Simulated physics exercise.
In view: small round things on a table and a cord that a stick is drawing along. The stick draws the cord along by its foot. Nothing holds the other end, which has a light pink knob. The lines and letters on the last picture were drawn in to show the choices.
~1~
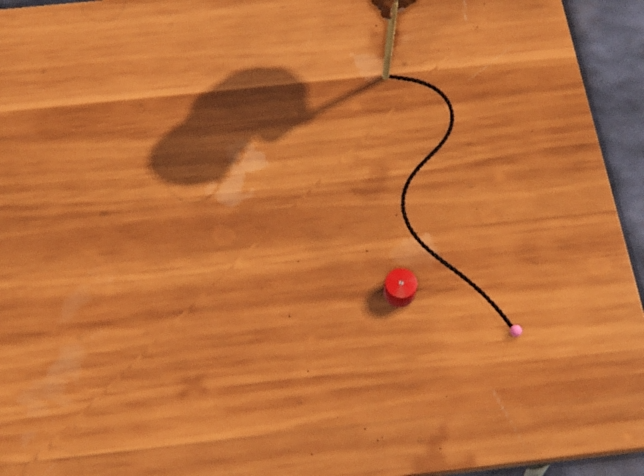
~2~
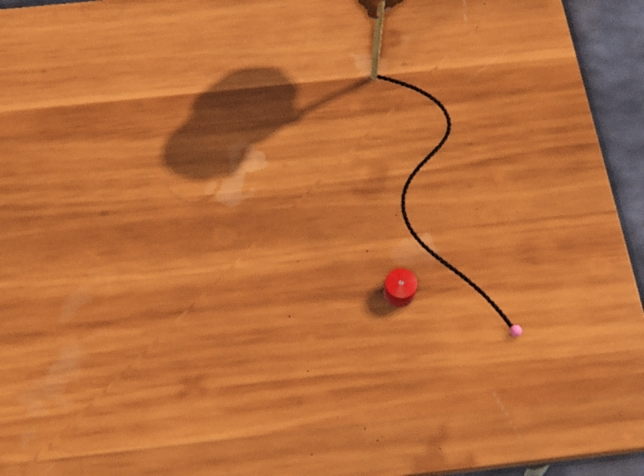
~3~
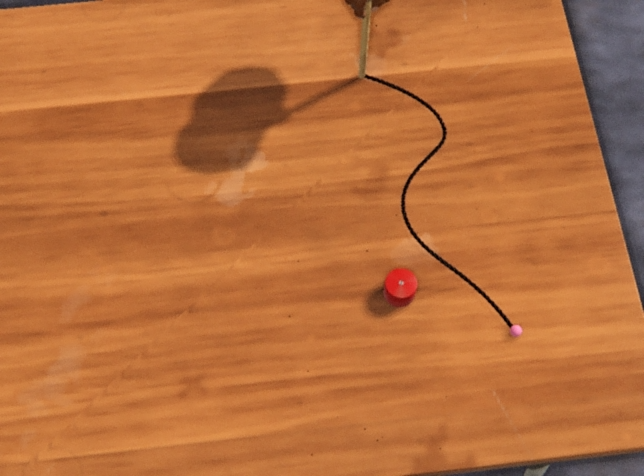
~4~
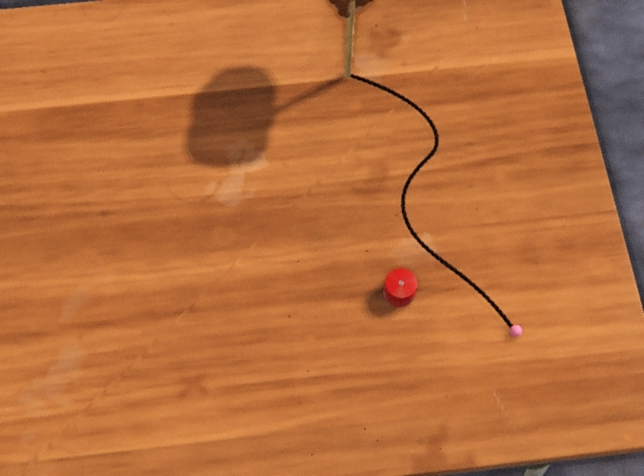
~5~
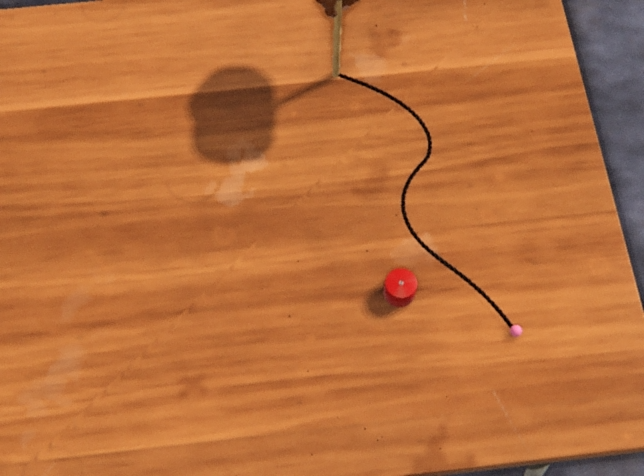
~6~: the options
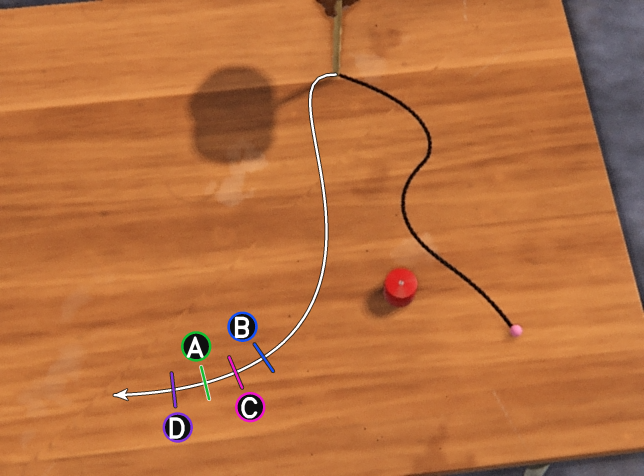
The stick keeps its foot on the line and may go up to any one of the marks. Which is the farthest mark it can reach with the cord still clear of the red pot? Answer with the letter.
All is well up to D.
On the marked copy, A at (205, 383); B at (264, 358); C at (236, 372); D at (174, 390); the route from (336, 75) via (322, 274) to (114, 395).
With D. Early on, foot of the stick (323, 188), middle of the cord (405, 191), free end (516, 331).
Further on, foot of the stick (296, 329), middle of the cord (405, 191), free end (516, 331).
At the end, foot of the stick (174, 390), middle of the cord (349, 281), free end (516, 331); nothing has been touched.
As for the rest, A is safe but short; B is safe but short; C is safe but short.
